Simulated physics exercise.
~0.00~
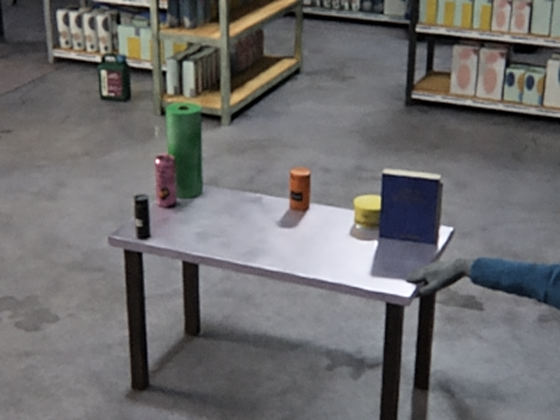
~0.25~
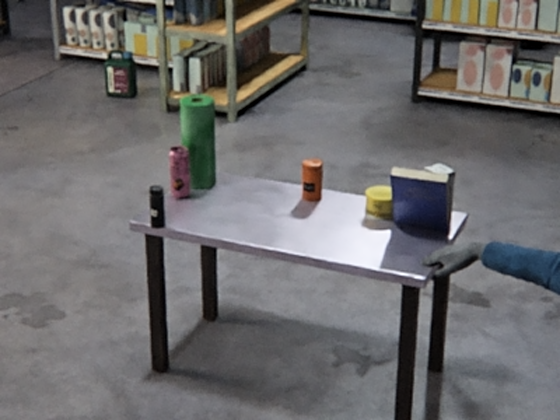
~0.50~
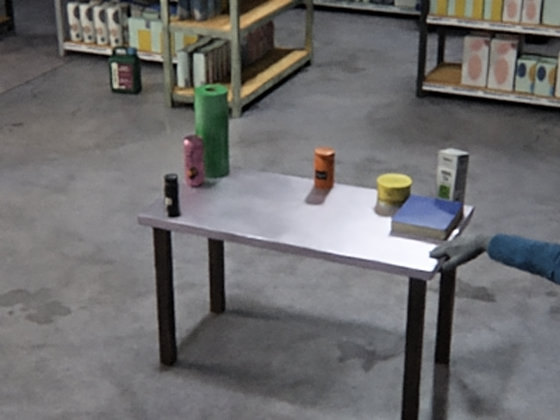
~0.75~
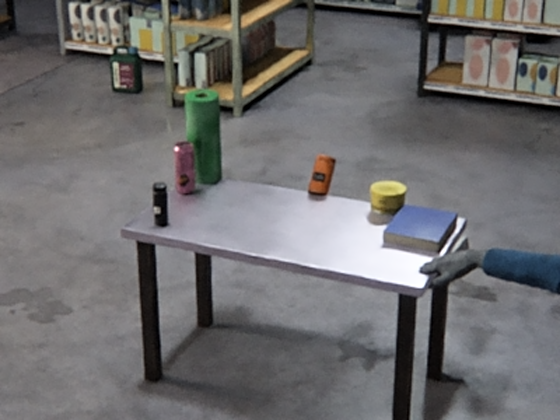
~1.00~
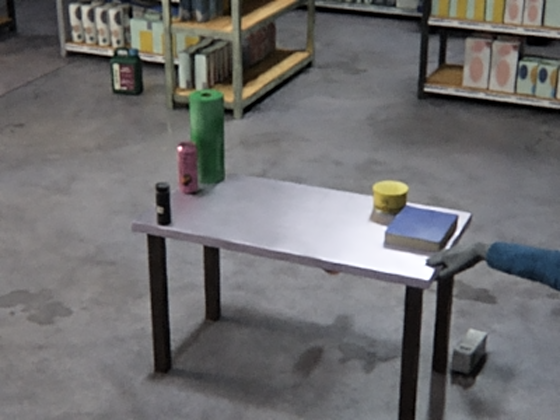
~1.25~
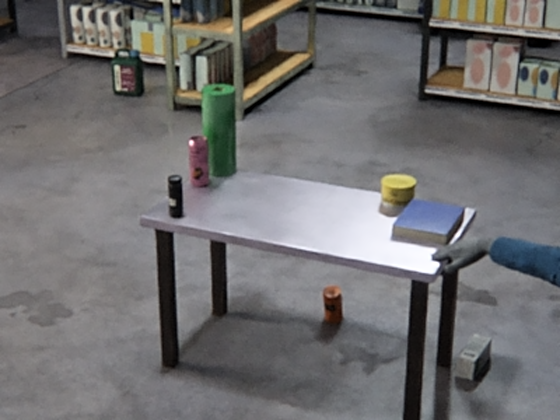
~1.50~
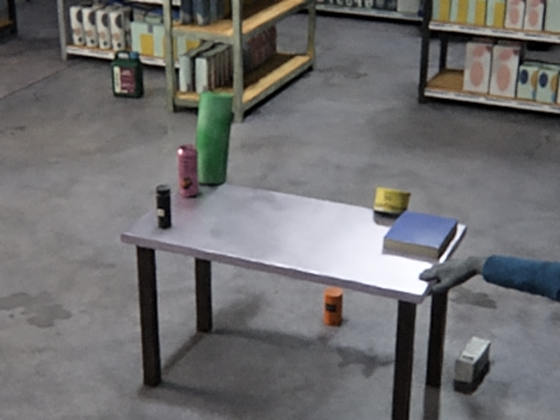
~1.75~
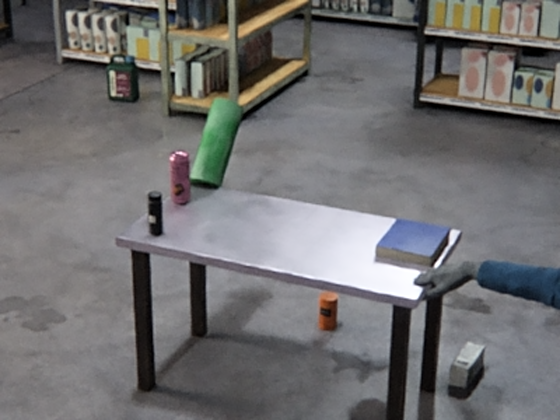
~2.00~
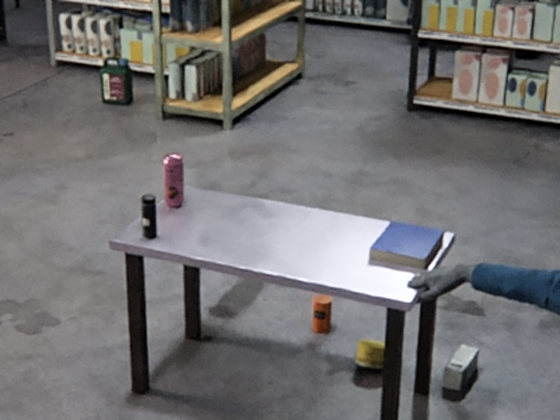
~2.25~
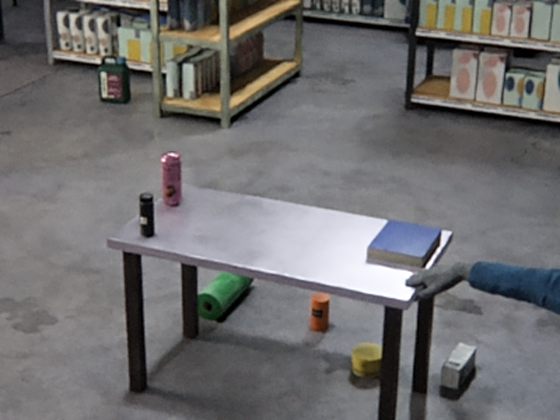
Table jolted by a gloved hand, toppling a blue book flat and shedding carton, orange jar, yellow tub and green roll.
